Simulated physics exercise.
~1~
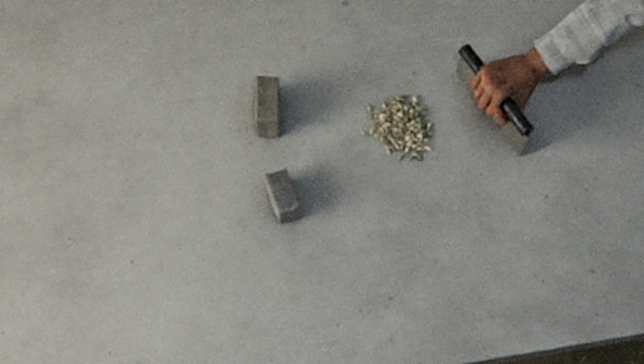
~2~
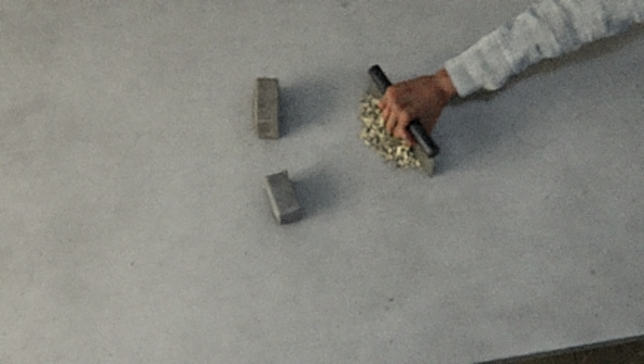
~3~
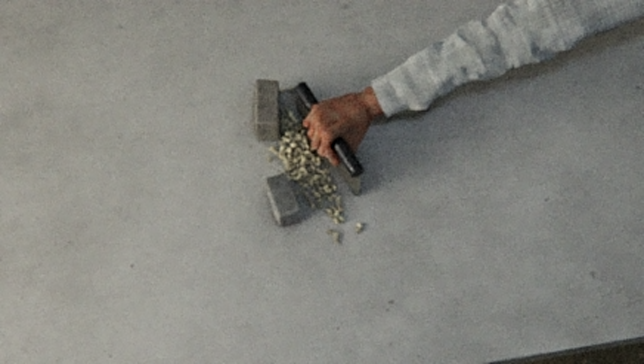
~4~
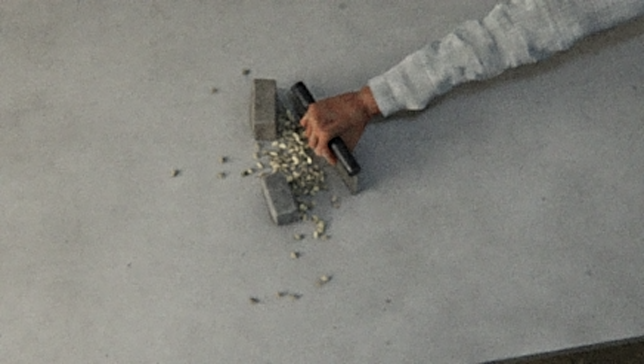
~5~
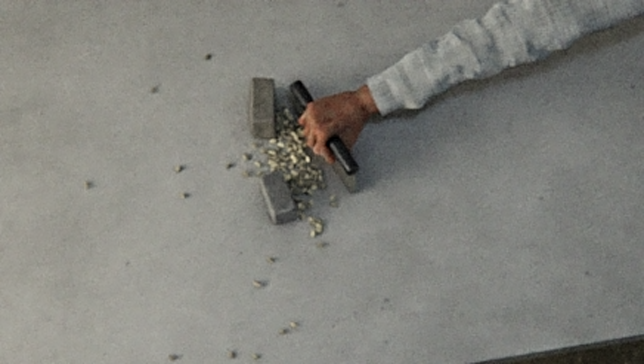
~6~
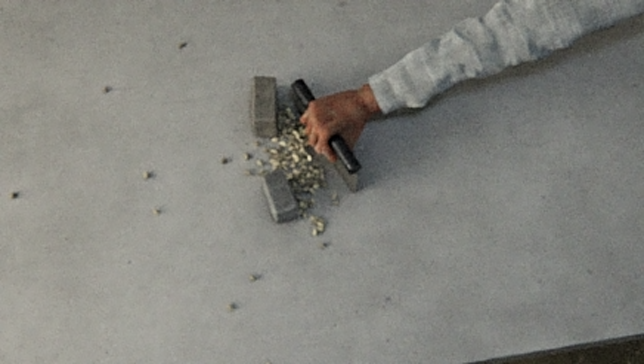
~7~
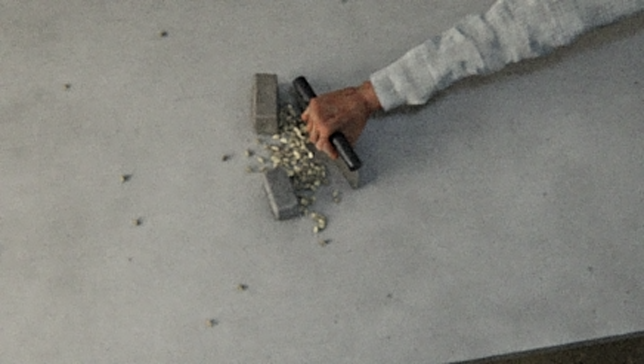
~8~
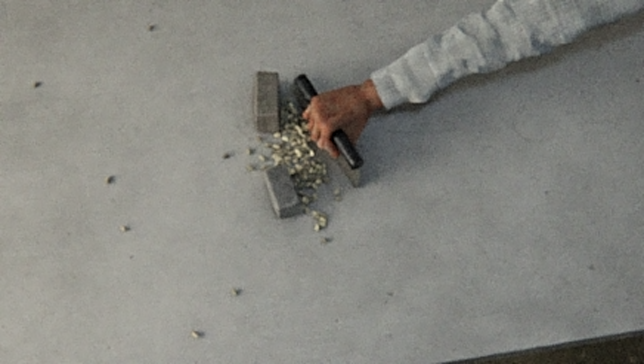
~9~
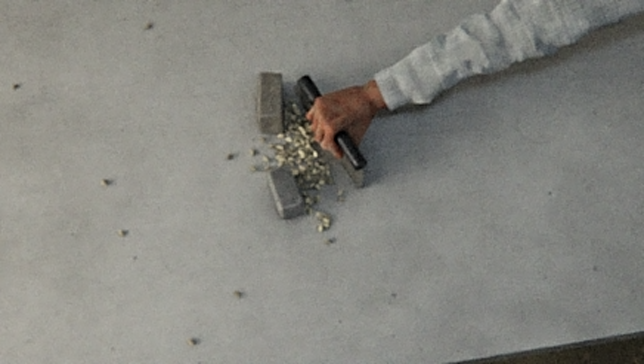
To begin with, a pile of pale beans lies on a grey surface, with two grey blocks to its left and a hand gripping a dark-handled scraper to its right. The hand pushes the scraper left into the pile and drives it toward the blocks. The beans bunch up against them, and a few spill past the lower block. The scraper stops just short, while some beans pass through the gap and others scatter left and downward. At the end, most remain heaped between the still scraper and the blocks, with a few strays scattered beyond.
